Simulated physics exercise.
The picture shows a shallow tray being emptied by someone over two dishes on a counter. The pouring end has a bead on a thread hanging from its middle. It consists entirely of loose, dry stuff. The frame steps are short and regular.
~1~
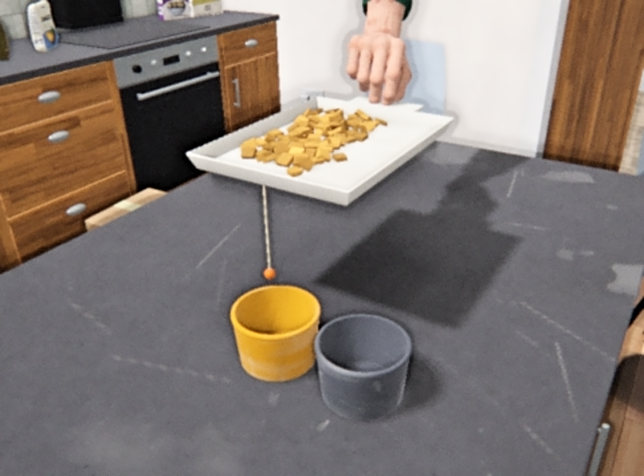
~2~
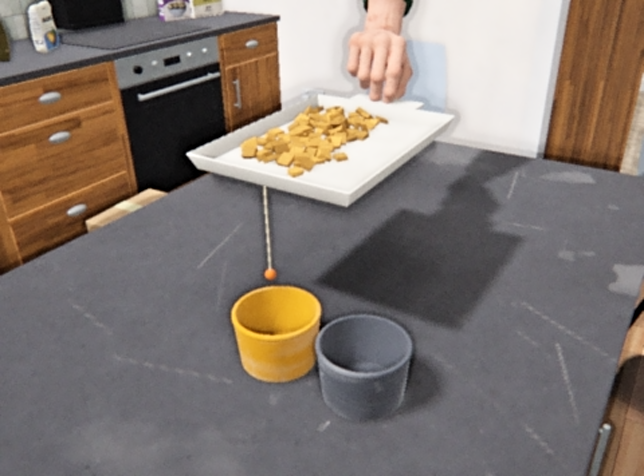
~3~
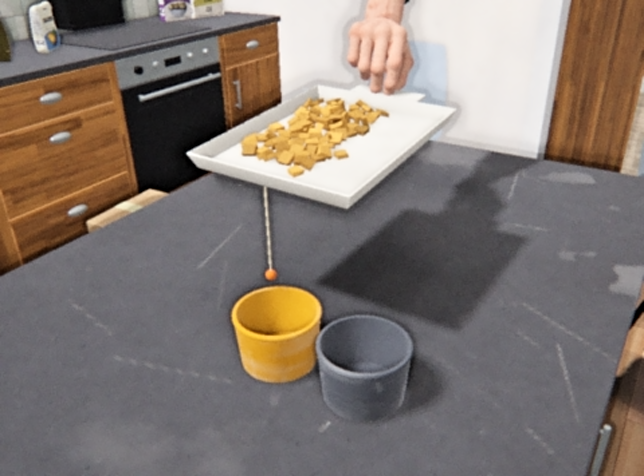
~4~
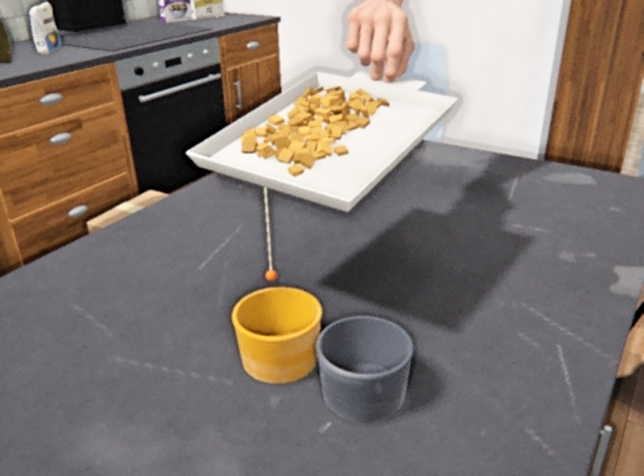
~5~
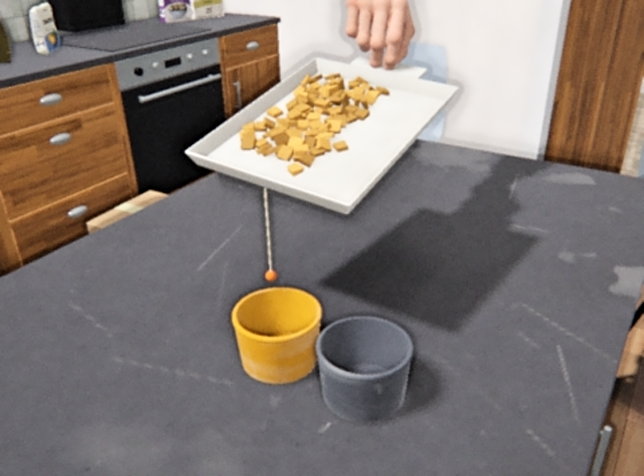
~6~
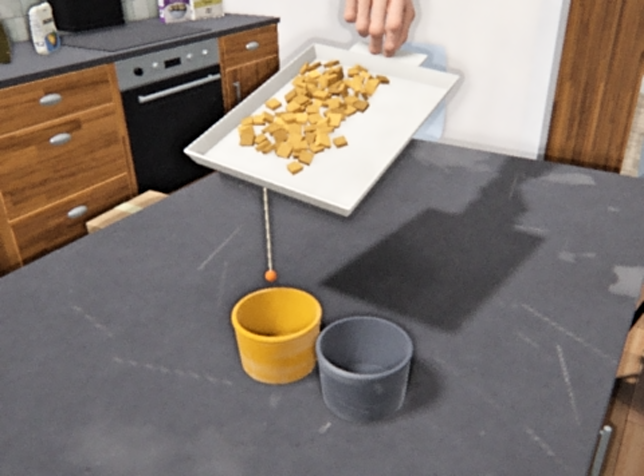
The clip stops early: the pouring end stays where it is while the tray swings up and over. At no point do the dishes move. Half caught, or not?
Most of it finds a dish.
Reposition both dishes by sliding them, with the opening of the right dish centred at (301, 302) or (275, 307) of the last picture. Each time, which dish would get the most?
Result, first place: The righthand one; second place: The righthand one.
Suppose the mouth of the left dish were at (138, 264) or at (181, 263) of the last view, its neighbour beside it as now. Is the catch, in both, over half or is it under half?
Try 1: A minority of it. Try 2: A minority of it.
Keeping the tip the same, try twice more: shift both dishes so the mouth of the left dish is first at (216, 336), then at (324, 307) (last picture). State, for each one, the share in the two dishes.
First placement: Some 10 %; second placement: Some 50 %.
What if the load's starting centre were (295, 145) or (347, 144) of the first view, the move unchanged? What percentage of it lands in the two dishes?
That would be 70 per cent, and then 70 per cent.
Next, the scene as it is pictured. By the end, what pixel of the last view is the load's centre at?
Close to (320, 369) in the last picture.
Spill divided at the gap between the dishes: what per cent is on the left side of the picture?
My estimate is some 40 per cent.
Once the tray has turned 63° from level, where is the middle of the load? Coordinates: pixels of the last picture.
Near (314, 204).
Shortly afterwards, tray tipped steeply; near two thirds on the tray; only a few in the right dish; only a few in the left dish; near a quarter in the air.
Next, tray tipped past a quarter turn; near a quarter in the right dish; near a third in the left dish; near a quarter outside both; a little in the air.
Some moments later, tray tipped past a quarter turn; near a third in the right dish; near a third in the left dish; near a third outside both.
In the end, tray tipped past a quarter turn; near a third in the right dish; near a third in the left dish; near a third outside both.
